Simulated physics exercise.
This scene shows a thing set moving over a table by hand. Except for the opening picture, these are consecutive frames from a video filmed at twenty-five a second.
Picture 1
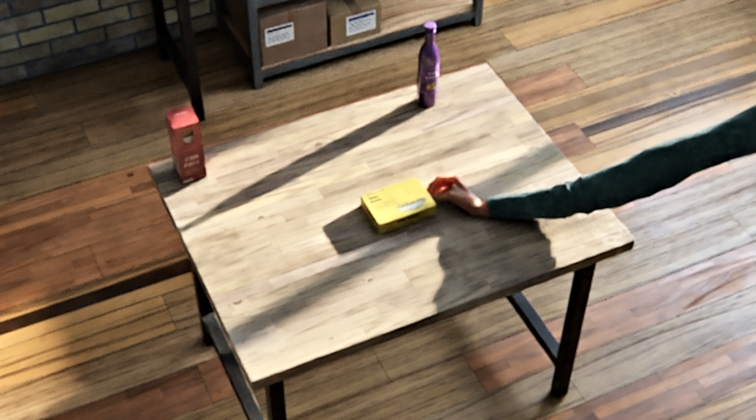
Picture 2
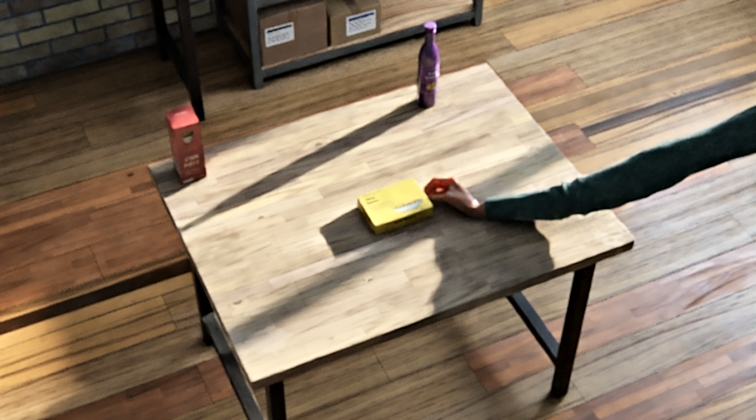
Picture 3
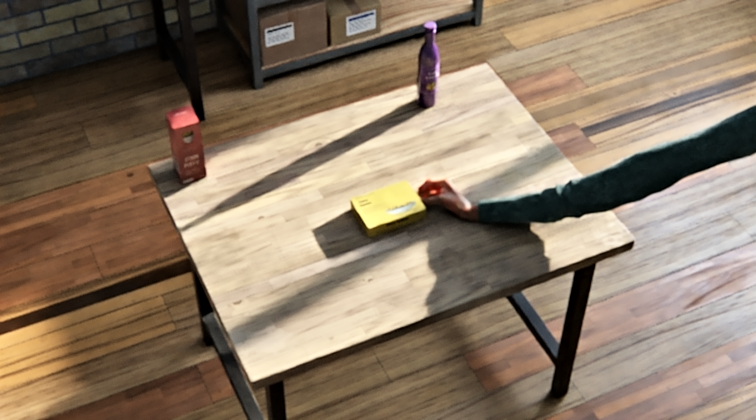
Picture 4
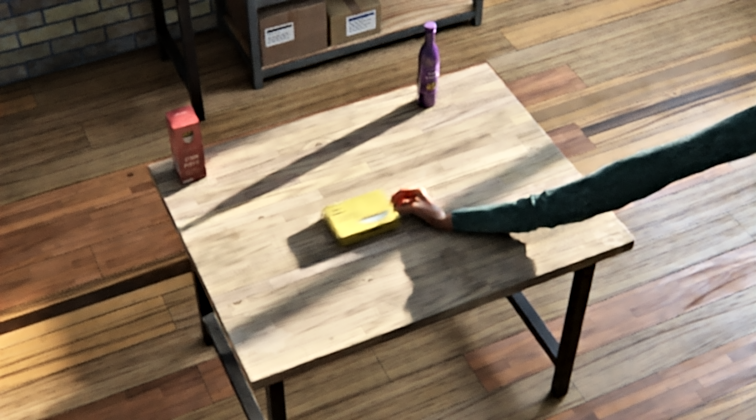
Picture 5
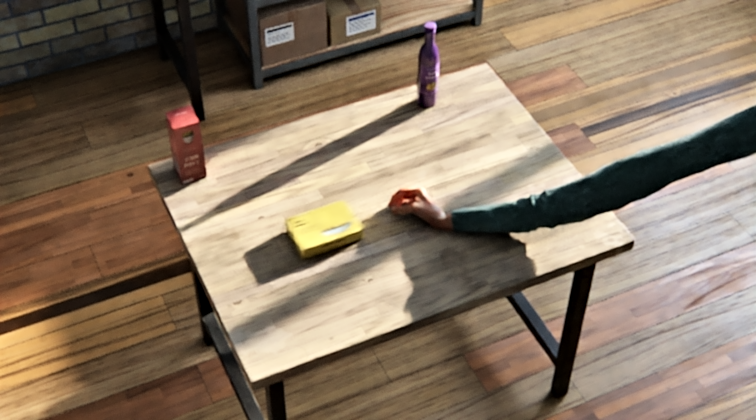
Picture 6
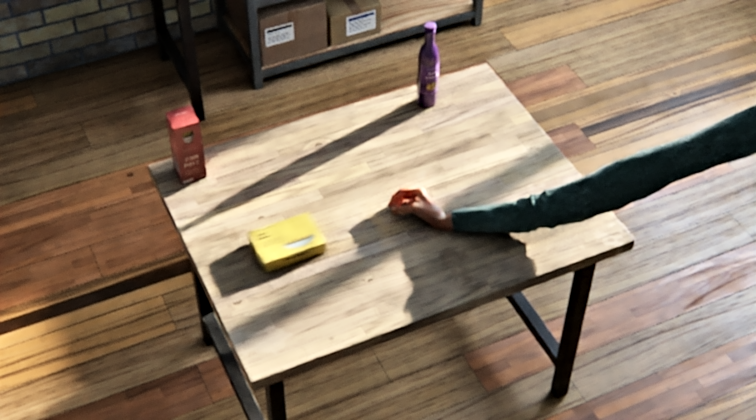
On a wooden table, a hand pushes a yellow packet leftward, then stays still as the packet slides on away from it.
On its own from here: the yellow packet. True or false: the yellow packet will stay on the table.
False.
Then, 0.10 s past the last view, yellow packet now off the table.
Then, 0.30 s past the last view, things are still on the move.
Then, 0.40 s past the last view, as before.
Finally, off the table, yellow packet.
